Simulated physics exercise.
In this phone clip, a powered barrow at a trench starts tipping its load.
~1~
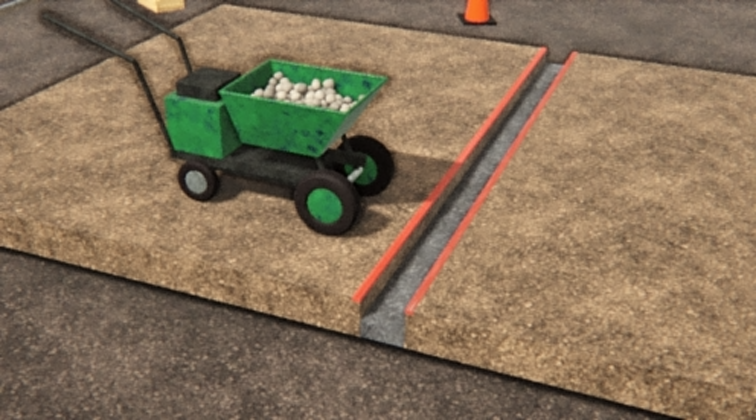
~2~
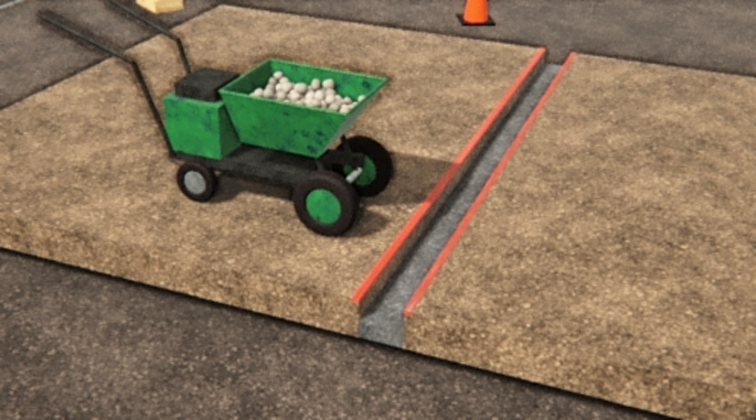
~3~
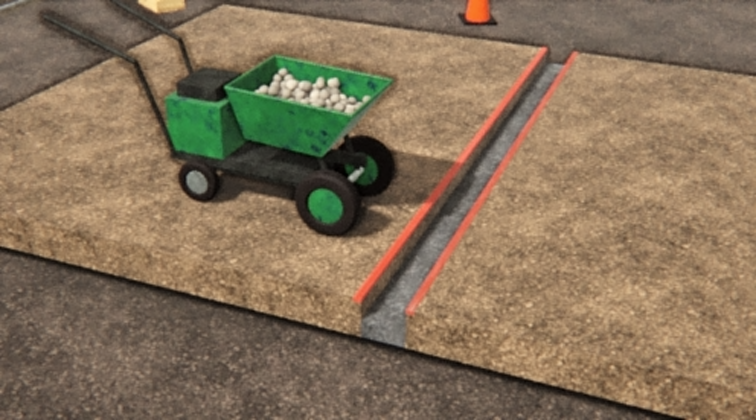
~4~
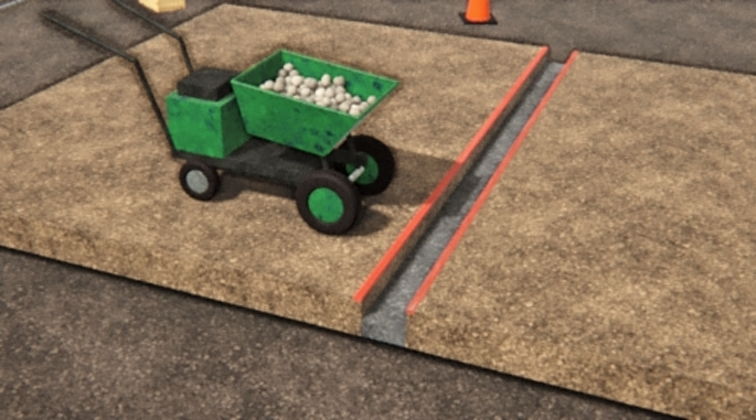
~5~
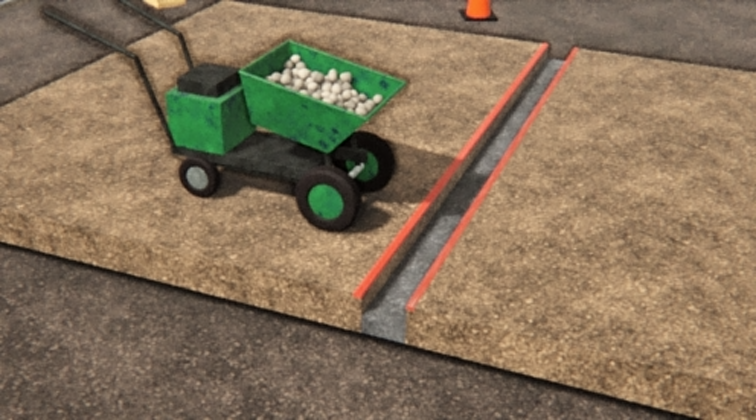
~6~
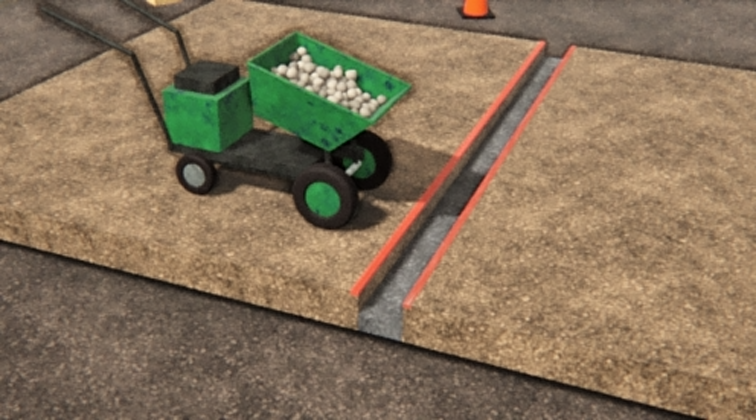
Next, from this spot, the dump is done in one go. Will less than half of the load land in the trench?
Inside: The lesser amount.
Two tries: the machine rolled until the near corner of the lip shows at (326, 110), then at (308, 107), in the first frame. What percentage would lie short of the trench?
You'd see close to 0 per cent the first time and close to 10 per cent the next.
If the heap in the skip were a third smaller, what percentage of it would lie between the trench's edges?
Roughly 40 %.
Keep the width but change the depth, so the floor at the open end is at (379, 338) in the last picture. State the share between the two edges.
I'd guess about 40 %.
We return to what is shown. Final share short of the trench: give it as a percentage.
Around 0 per cent.
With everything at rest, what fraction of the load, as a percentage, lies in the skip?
Close to 0 per cent, give or take.
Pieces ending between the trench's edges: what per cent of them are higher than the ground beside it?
My figure is near 0 per cent.
Just after the last frame, skip tipped steeply; every one in the skip.
A moment on, skip tipped right over; the larger part in the skip; just a few in or heaped over the trench; roughly a quarter beyond it; just a few falling.
Further on, skip tipped right over; about a tenth in the skip; roughly a quarter in or heaped over the trench; roughly two thirds beyond it.
When it is over, skip tipped right over; roughly a third in or heaped over the trench; roughly two thirds beyond it.
